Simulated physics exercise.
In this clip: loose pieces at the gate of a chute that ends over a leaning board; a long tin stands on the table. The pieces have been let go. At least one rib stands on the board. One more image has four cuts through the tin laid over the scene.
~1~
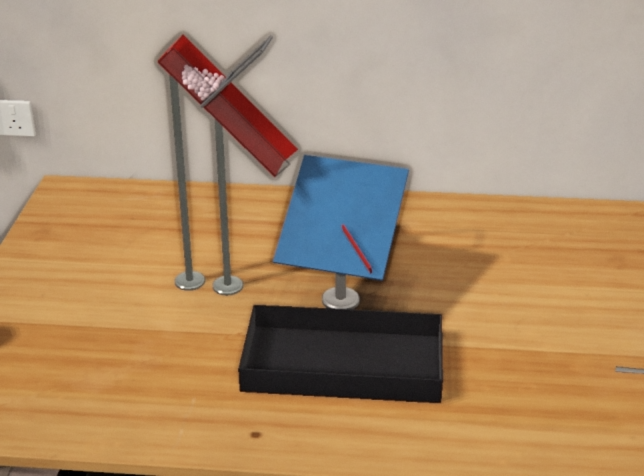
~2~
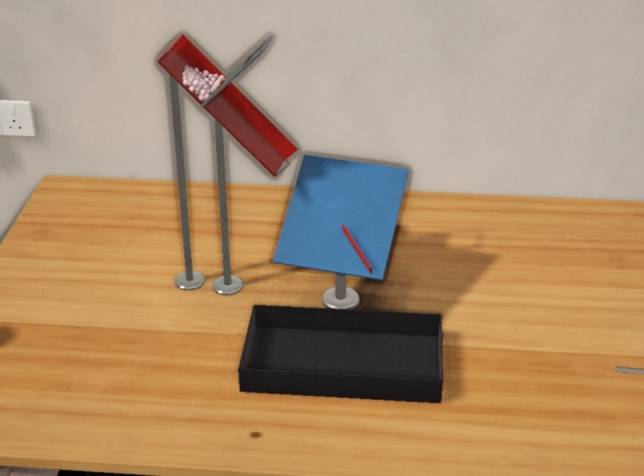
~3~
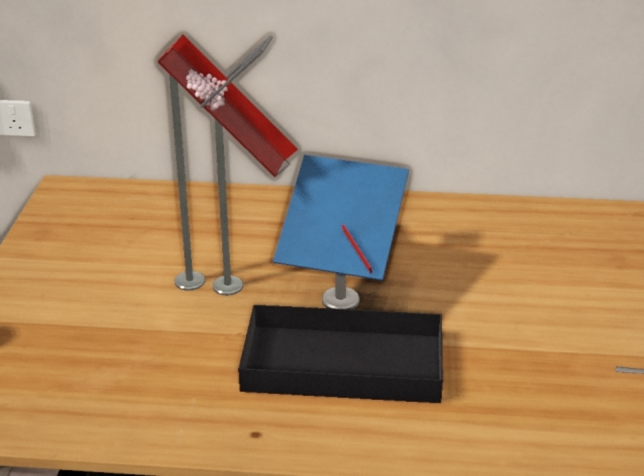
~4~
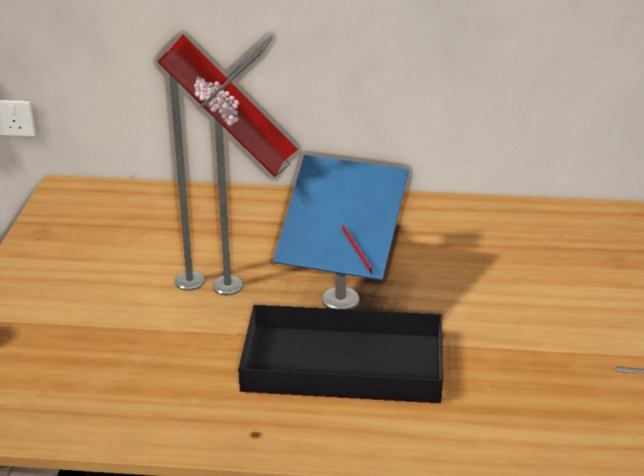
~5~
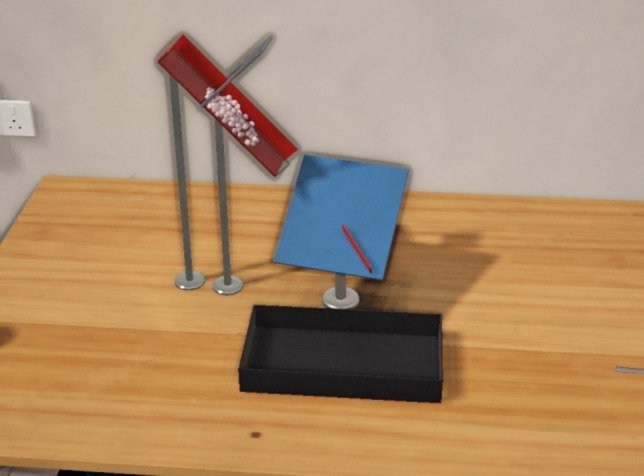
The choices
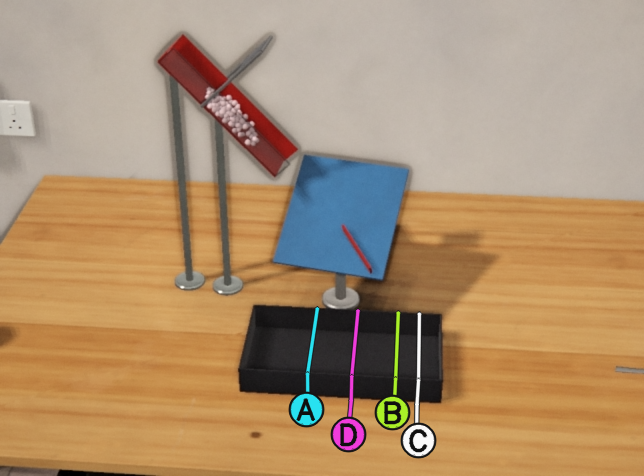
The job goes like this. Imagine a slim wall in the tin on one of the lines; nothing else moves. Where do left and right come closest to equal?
D beats the others.
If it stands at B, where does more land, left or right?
The left side.
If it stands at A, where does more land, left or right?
More lands on the right.
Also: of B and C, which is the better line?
B it is.
On the marked copy, line A crosses the front rim at (307, 373); line B crosses the front rim at (395, 378); line C crosses the front rim at (418, 379); line D crosses the front rim at (351, 375).
For line A, of what is caught, close to a quarter on the left of the divider, the bulk on the right.
For line B, of what is caught, the bulk on the left of the divider, close to a quarter on the right.
For line C, of what is caught, all but a few on the left of the divider, a small share on the right.
For line D, of what is caught, close to two thirds on the left of the divider, close to a third on the right.
